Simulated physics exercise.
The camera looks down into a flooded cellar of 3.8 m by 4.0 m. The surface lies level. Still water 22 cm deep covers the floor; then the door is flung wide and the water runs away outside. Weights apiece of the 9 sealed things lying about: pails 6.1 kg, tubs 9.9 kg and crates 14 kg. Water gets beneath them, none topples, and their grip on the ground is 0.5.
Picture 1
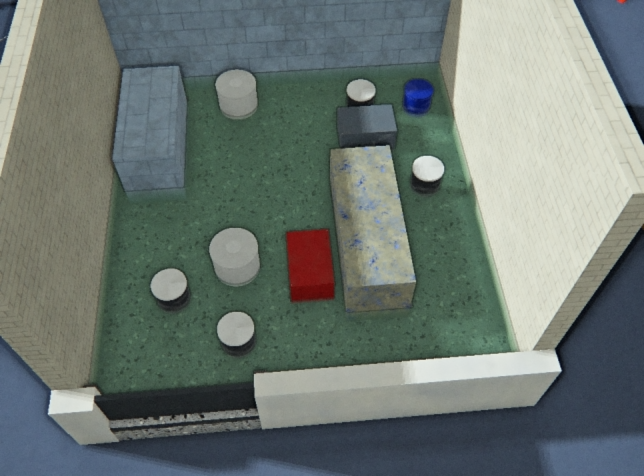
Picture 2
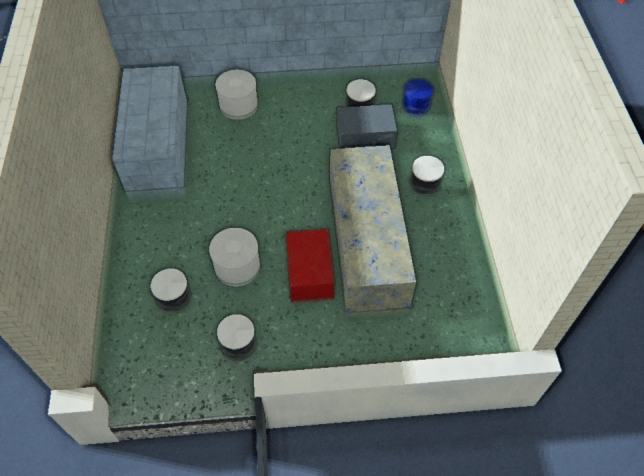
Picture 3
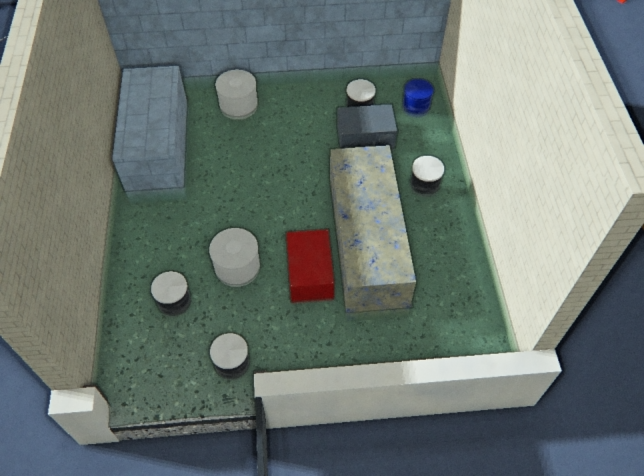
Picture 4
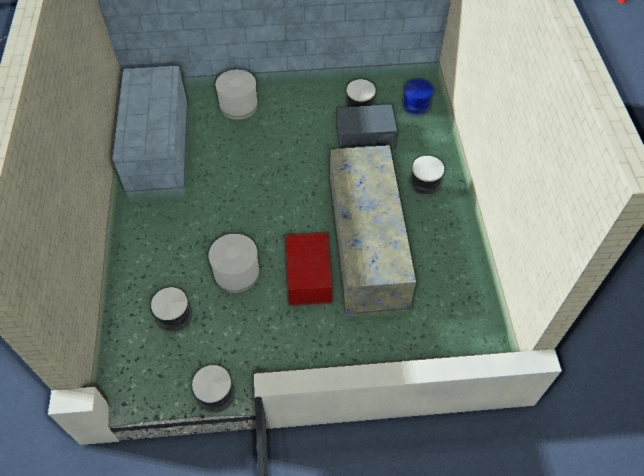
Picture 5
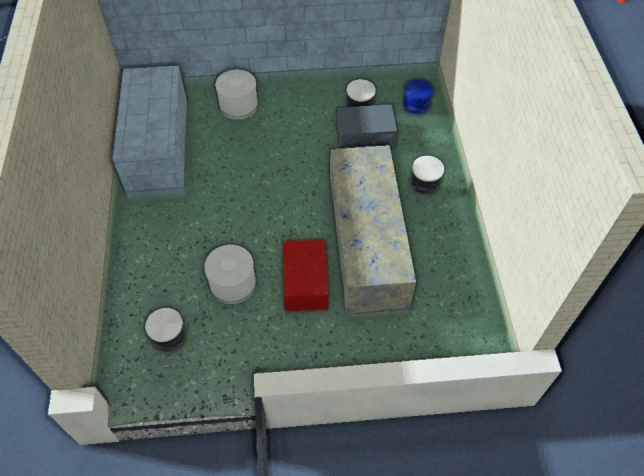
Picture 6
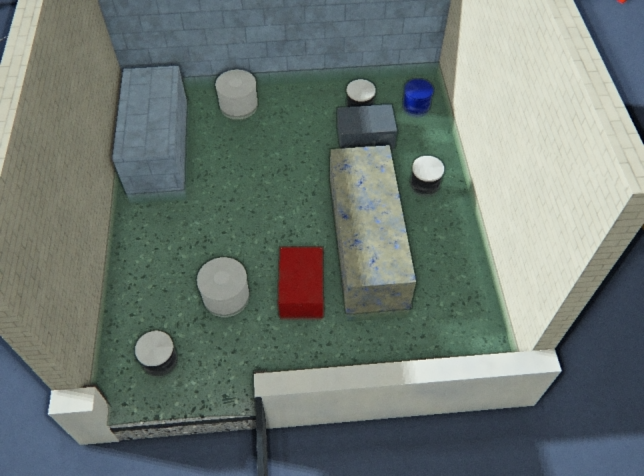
We see a flooded, walled room of tubs and crates as a dark gate at the front left swings open; a small white-topped tub drifts out of sight there, while the red crate and two nearby tubs shift slightly frontward.
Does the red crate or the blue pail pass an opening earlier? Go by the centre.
It is the red one that leaves first.
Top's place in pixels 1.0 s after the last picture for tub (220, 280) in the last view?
Around (195, 318).
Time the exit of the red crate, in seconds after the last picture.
At about 3.0 s.
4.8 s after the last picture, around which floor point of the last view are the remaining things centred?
Near (329, 160).
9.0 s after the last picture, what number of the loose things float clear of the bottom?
5 of them.
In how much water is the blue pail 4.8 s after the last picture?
Roughly 14 cm.
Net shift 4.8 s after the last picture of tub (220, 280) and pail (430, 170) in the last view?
In turn: Washed out, 20 cm.
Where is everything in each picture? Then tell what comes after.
The red crate at (310, 257) floats; the blue pail at (419, 89) floats; 22 cm deep round most things; 0 of 9 have shifted, in the first picture.
The red crate at (310, 257) floats; the blue pail at (419, 89), afloat; 22 cm deep round most things; 0 of 9 have shifted, in the second picture.
The red crate at (310, 257), afloat; the blue pail at (419, 89) floats; about 2790 L in view; 1 of 9 have shifted, in the third picture.
The red crate at (308, 261), afloat, 3 cm from its start; the blue pail at (419, 89), afloat; about 2740 L in view; 3 of 9 have shifted, in the fourth picture.
The red crate at (305, 267), afloat, 10 cm from its start; the blue pail at (419, 89), afloat; about 2690 L in view; 4 of 9 have shifted, in the fifth picture.
The red crate at (301, 275) floats, 19 cm from its start; the blue pail at (419, 89) floats; about 2630 L in view; 4 of 9 have shifted, in the sixth picture.
Then, 1.0 s after the last picture the red crate is near (282, 293), 0.4 m from its start, afloat; the blue pail is near (419, 90), 0.0 m from its start, afloat; 2 of 9 are out; 7 afloat.
Then, 4.8 s after the last picture the red crate has gone out (3.2 s after the last picture); the blue pail is near (400, 100), 0.2 m from its start, afloat; 4 of 9 are out; 5 afloat.
Then, 9.0 s after the last picture the red crate has gone out (3.2 s after the last picture); the blue pail is near (389, 104), 0.4 m from its start, afloat; 4 of 9 are out; 5 afloat.
Then, 13.0 s after the last picture the red crate has gone out (3.2 s after the last picture); the blue pail is near (361, 106), 0.7 m from its start, afloat; 4 of 9 are out; 5 afloat.
